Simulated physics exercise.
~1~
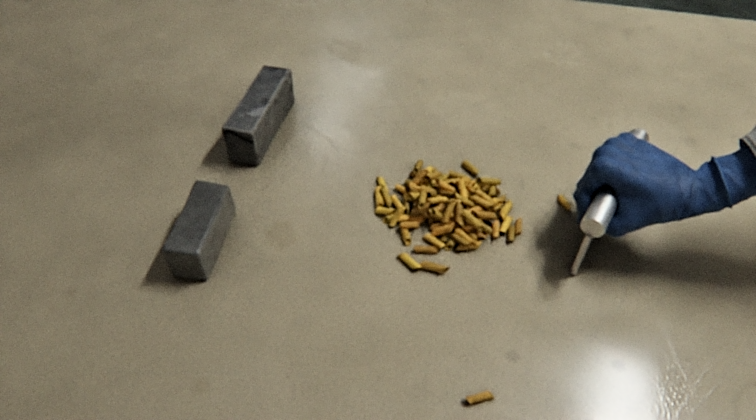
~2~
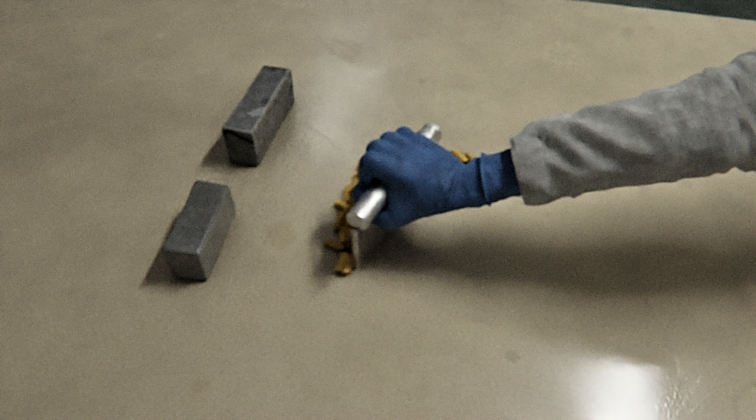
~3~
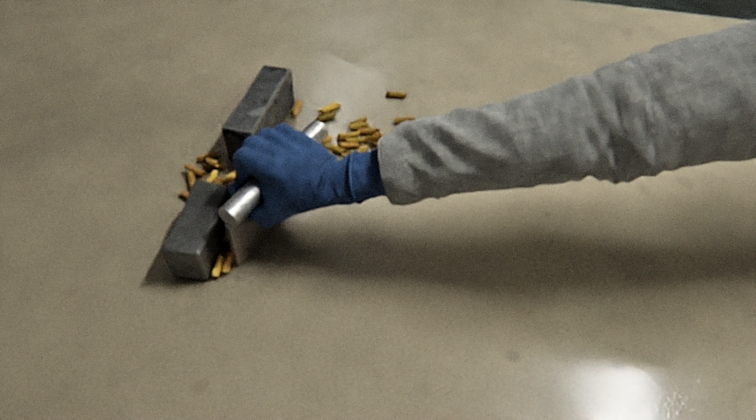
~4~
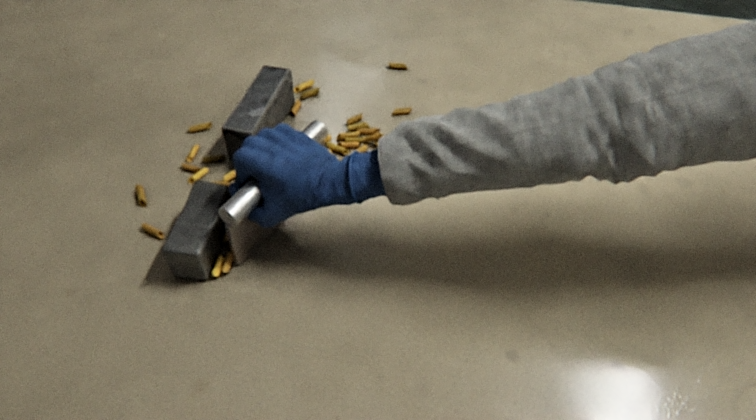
Blue-gloved hand sweeping a pile of dry pasta left with a scraper against two dark blocks, a few pieces scattering beyond them.
